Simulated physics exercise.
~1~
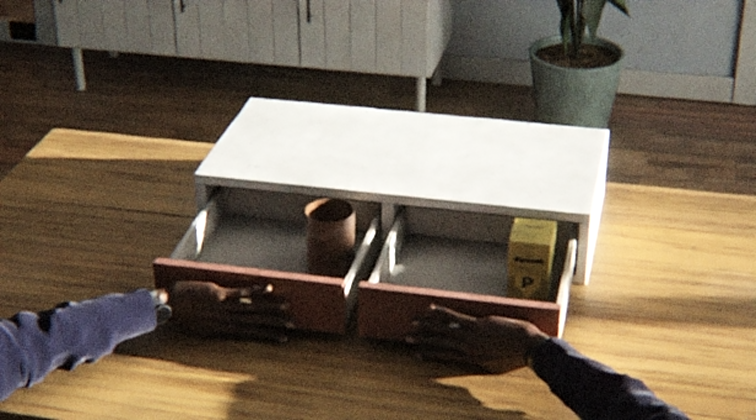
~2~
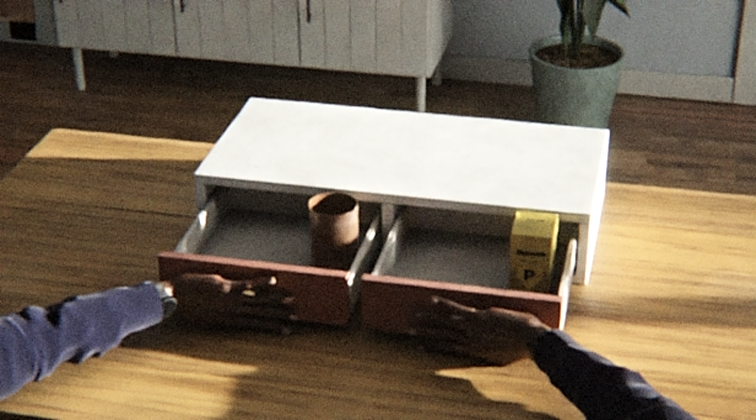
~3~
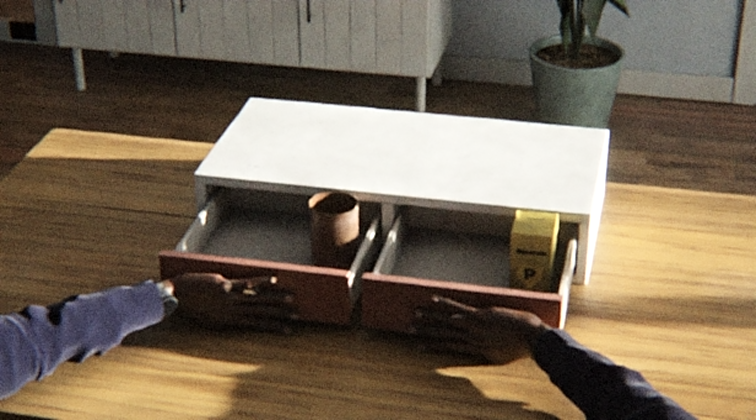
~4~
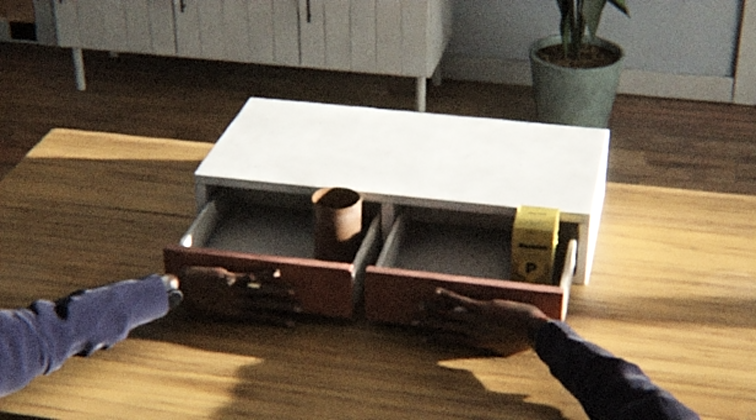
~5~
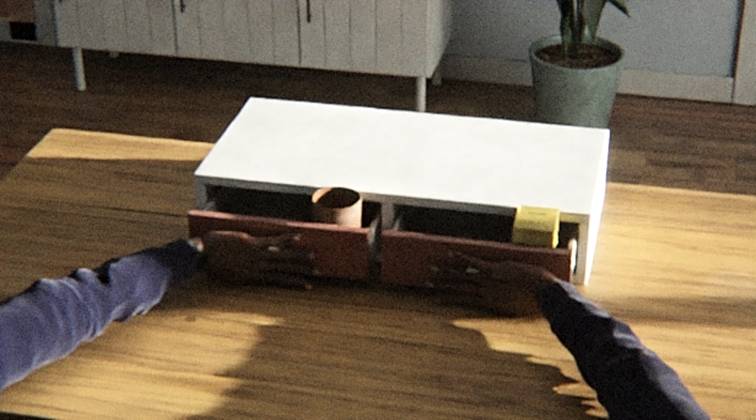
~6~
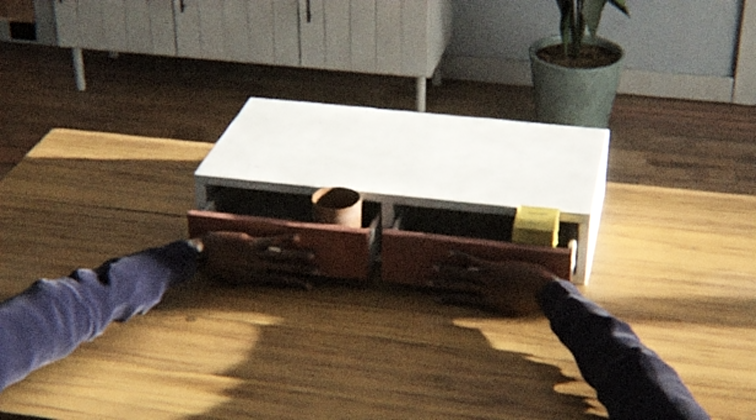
Two open drawers in a small white chest, the left holding a brown cup and the right a yellow carton, slid partway inward as a pair of hands pushed their fronts, then stopped, both still ajar with the cup and carton upright.
